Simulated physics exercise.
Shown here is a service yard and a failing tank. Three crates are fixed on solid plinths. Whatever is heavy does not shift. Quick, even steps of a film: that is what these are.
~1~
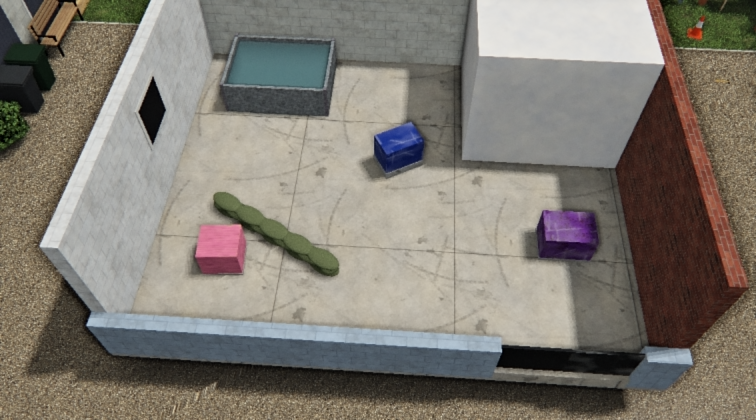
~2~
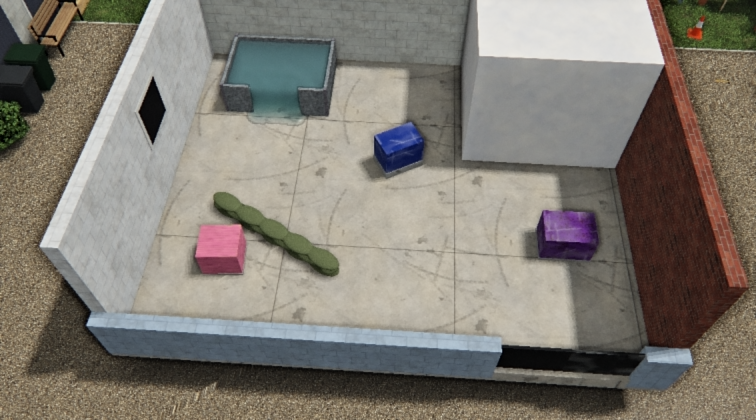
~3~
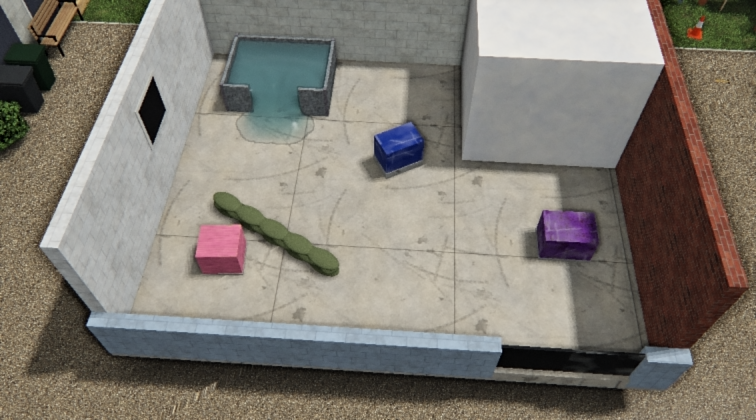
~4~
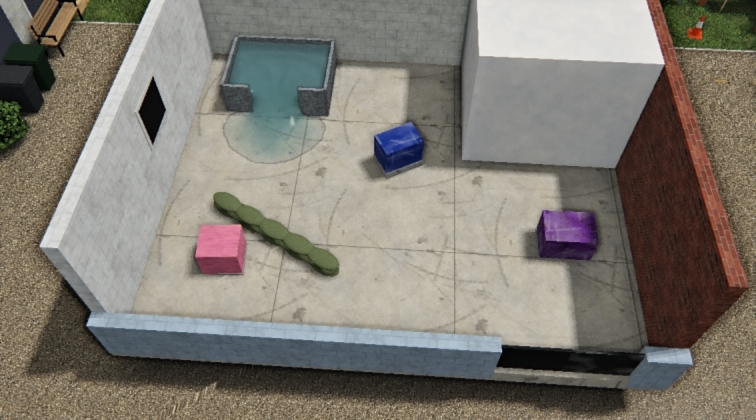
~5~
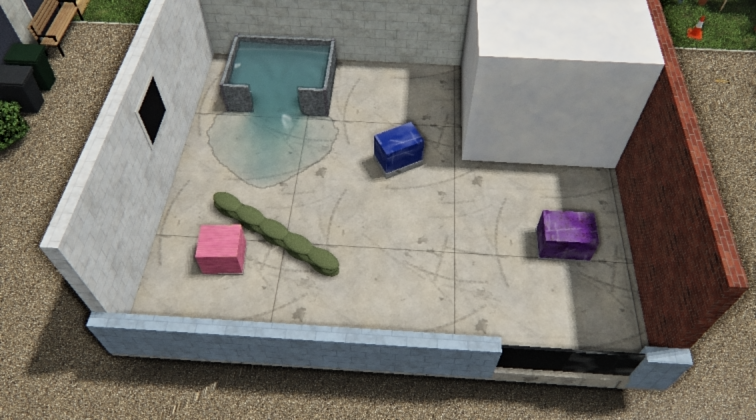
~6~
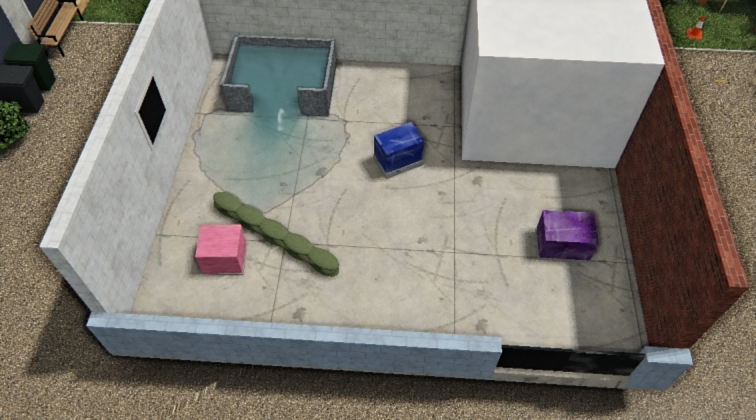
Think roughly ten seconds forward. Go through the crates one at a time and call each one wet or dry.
The pink crate is wet. The purple crate is wet. The blue crate is dry.
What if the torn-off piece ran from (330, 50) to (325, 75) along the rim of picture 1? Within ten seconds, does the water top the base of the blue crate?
The blue crate gets flooded.
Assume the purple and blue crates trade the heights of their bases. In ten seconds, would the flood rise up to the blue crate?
Well, the blue crate stays untouched then.
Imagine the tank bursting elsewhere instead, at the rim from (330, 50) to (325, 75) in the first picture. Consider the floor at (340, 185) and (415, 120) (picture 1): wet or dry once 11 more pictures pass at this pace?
Going through them in turn, the first is untouched by it and the second is drenched.
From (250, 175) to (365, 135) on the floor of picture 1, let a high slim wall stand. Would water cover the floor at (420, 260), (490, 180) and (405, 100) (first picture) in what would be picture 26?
Outcome by spot, in order - unwatered, unwatered, watered.
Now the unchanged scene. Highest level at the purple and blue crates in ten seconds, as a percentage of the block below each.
Some 170 and 30 % respectively.
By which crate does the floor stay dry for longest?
I'd pick the purple-painted one.
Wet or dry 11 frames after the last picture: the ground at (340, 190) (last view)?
That spot: Submerged.
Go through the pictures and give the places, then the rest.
In the first frame, still water in the water tank at (280, 65).
In the second frame, the front is at (250, 117), out from the gap at (277, 105).
In the third frame, the front is at (248, 137), out from the gap at (277, 105).
In the fourth frame, water pours out at (277, 105) and has run to (255, 158).
In the fifth frame, water pours out at (277, 105) and has run to (256, 183).
In the sixth frame, water pours out at (277, 104) and has run to (250, 209).
A moment on, water covers 20 % of the floor; the pink crate not reached, the purple crate not reached, the blue crate water round its plinth.
Next, water covers 30 % of the floor; the pink crate water round its plinth, the purple crate not reached, the blue crate water round its plinth.
Then, water covers 50 % of the floor; the pink crate water round its plinth, the purple crate water round its plinth, the blue crate water round its plinth.
Later, water covers 70 % of the floor; the pink crate water round its plinth, the purple crate water round its plinth, the blue crate water round its plinth.
In the end, water covers 75 % of the floor; the pink crate was topped, the purple crate was topped, the blue crate stayed above the water.
